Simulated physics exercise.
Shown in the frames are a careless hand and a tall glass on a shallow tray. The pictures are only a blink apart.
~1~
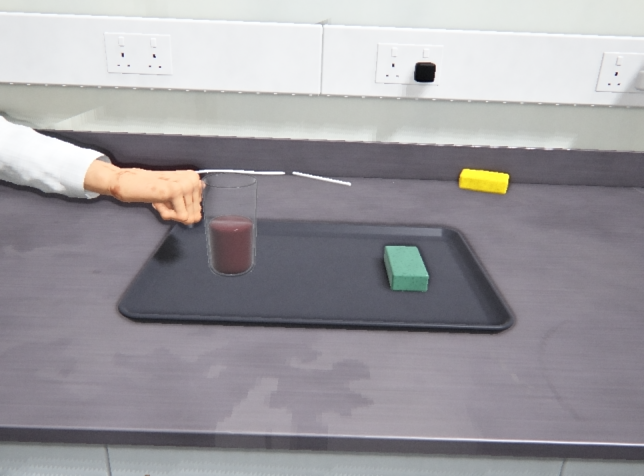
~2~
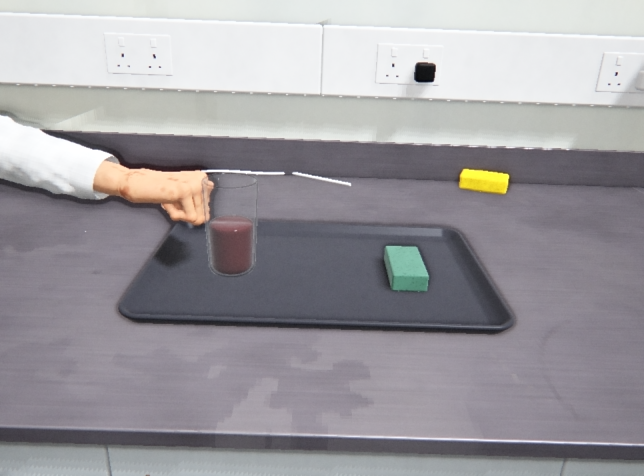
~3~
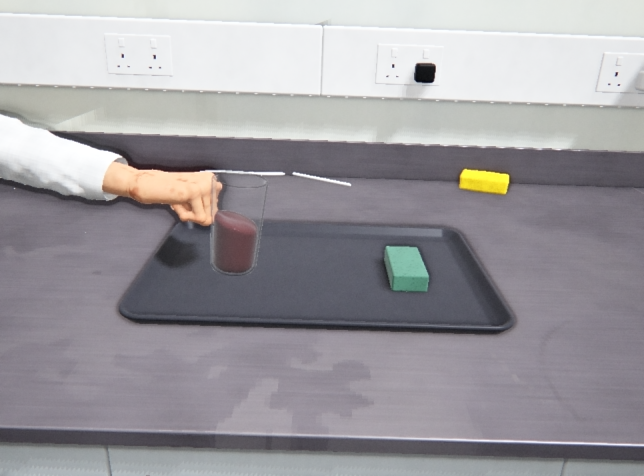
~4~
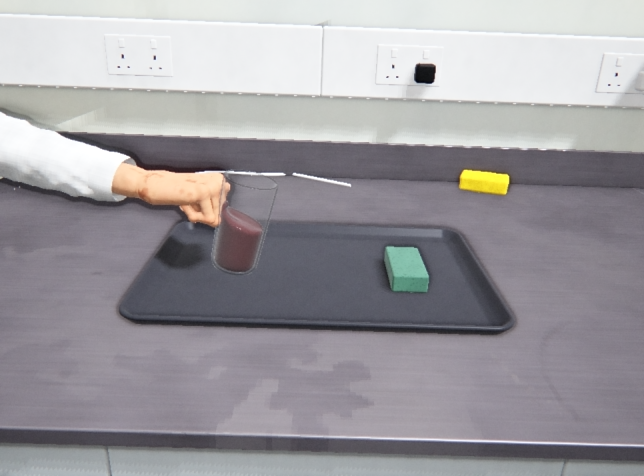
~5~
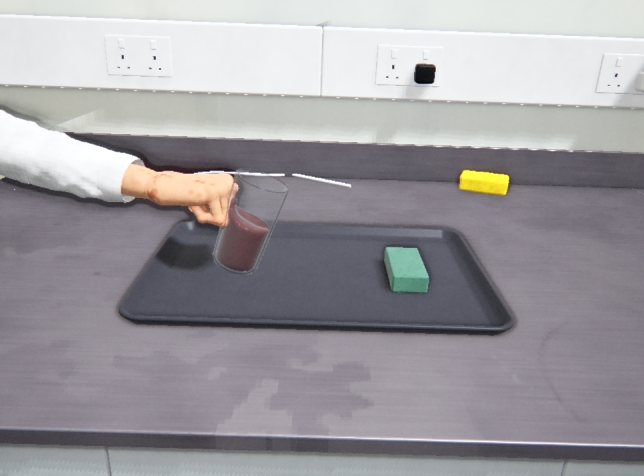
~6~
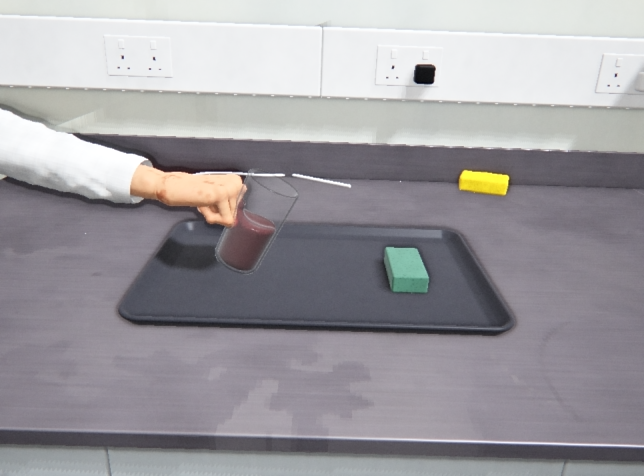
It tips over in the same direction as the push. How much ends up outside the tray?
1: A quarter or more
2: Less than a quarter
Less than a quarter.
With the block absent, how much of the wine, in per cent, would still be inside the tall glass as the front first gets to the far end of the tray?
Roughly 60 per cent.
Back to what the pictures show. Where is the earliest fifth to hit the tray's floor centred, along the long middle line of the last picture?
Roughly the pixel (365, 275) on the tray.
A moment on, the tall glass is falling and 100 per cent is in the glass, 0 on the tray and 0 above or beyond its rim.
Next, the tall glass lies on its side and 78 per cent is in the glass, 11 on the tray and 11 above or beyond its rim.
Then the tall glass lies on its side and 39 per cent is in the glass, 45 on the tray and 16 above or beyond its rim.
Later the tall glass lies on its side and 22 per cent is in the glass, 64 on the tray and 15 above or beyond its rim.
At rest 86 per cent is held by tray and glass, 14 is off the tray.
